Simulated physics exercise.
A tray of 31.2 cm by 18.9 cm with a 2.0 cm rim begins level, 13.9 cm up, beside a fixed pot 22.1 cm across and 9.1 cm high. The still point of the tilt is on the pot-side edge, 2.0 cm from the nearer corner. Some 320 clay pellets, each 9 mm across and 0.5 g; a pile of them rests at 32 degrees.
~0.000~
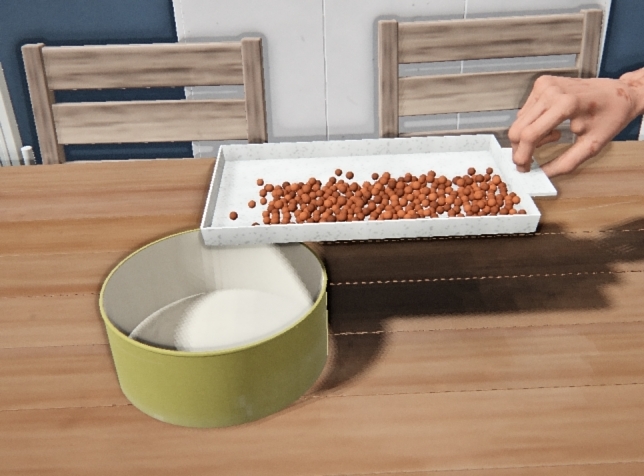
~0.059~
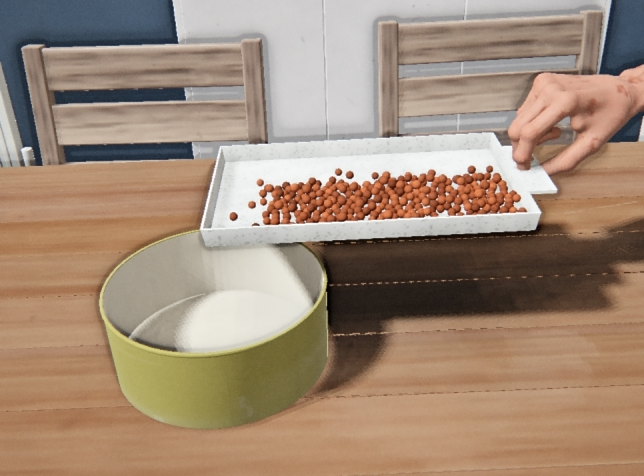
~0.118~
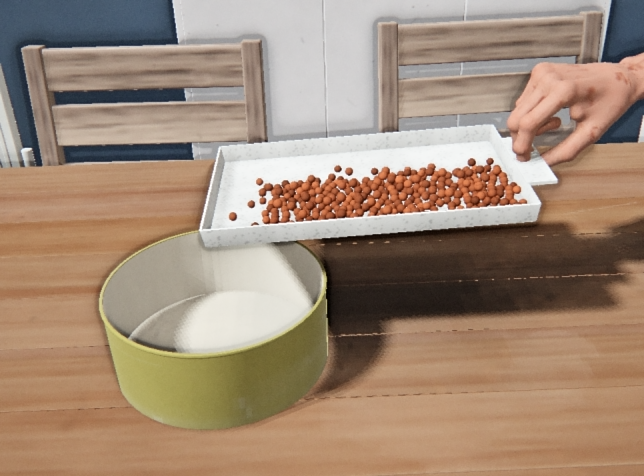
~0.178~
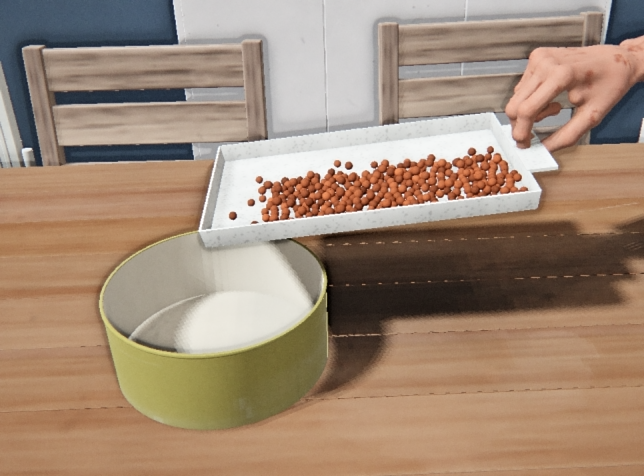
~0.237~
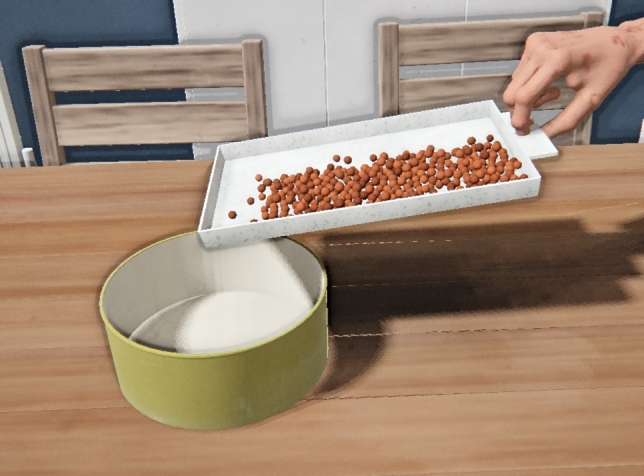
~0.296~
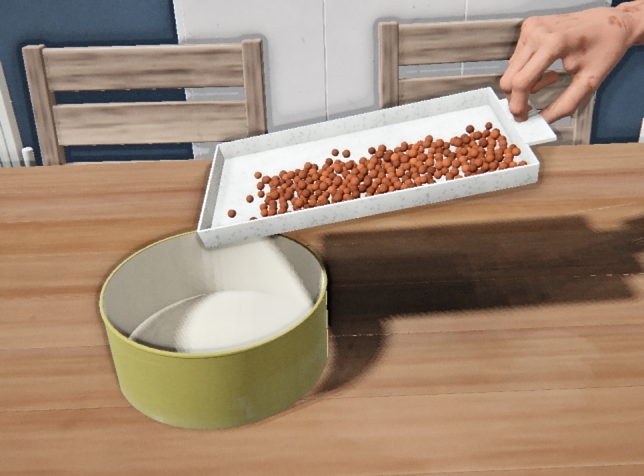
We see a hand holding a white tray of small reddish-brown balls above a green pot on a wooden table; the hand raises the tray's right end, slanting it gently down toward the pot, while the balls barely shift.
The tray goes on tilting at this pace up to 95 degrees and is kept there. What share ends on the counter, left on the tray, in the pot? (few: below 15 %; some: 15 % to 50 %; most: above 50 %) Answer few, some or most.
Counter: Some, tray: Few, pot: Most.
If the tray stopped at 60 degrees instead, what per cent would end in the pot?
In that case some 0 per cent.
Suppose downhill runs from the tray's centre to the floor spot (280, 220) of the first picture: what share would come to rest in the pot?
Some 100 per cent.
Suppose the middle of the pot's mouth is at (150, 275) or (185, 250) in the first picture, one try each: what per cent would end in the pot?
Some 90 and 100 per cent.
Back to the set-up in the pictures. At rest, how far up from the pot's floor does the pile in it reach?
Some 2.5 cm.
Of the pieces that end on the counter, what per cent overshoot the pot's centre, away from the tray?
About 100 per cent.
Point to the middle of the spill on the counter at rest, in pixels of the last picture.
At about (144, 283).
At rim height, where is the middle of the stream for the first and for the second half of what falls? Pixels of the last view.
At about (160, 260), then at (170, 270).
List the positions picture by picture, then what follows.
Tray tilt 0 degrees, front corners at (205, 227) and (536, 213); middle of the pieces at (385, 203); pot at (215, 281), in the first picture.
Tray tilt 1 degrees, front corners at (204, 228) and (537, 211); middle of the pieces at (385, 202), in the second picture.
Tray tilt 3 degrees, front corners at (203, 229) and (537, 202); middle of the pieces at (385, 198), in the third picture.
Tray tilt 5 degrees, front corners at (203, 229) and (537, 190), lowest corner left front; middle of the pieces at (384, 191), in the fourth picture.
Tray tilt 8 degrees, front corners at (202, 230) and (536, 176), lowest corner left front; middle of the pieces at (383, 184), in the fifth picture.
Tray tilt 10 degrees, front corners at (201, 230) and (535, 163), lowest corner left front; middle of the pieces at (382, 177); pot at (215, 283). Its pace works out near 45 degrees a second, in the sixth picture.
After 1.19 s, tilt 50 degrees; the tray holds 100 %, the pot 0 %.
After 1.78 s, tilt 76 degrees; the tray holds 100 %, the pot 0 %.
After 2.42 s, tilt 95 degrees; the tray holds 30 %, the pot 35 %.
In the end, at 3.4 s, counter 25 %, tray 0 %, pot 75 %.
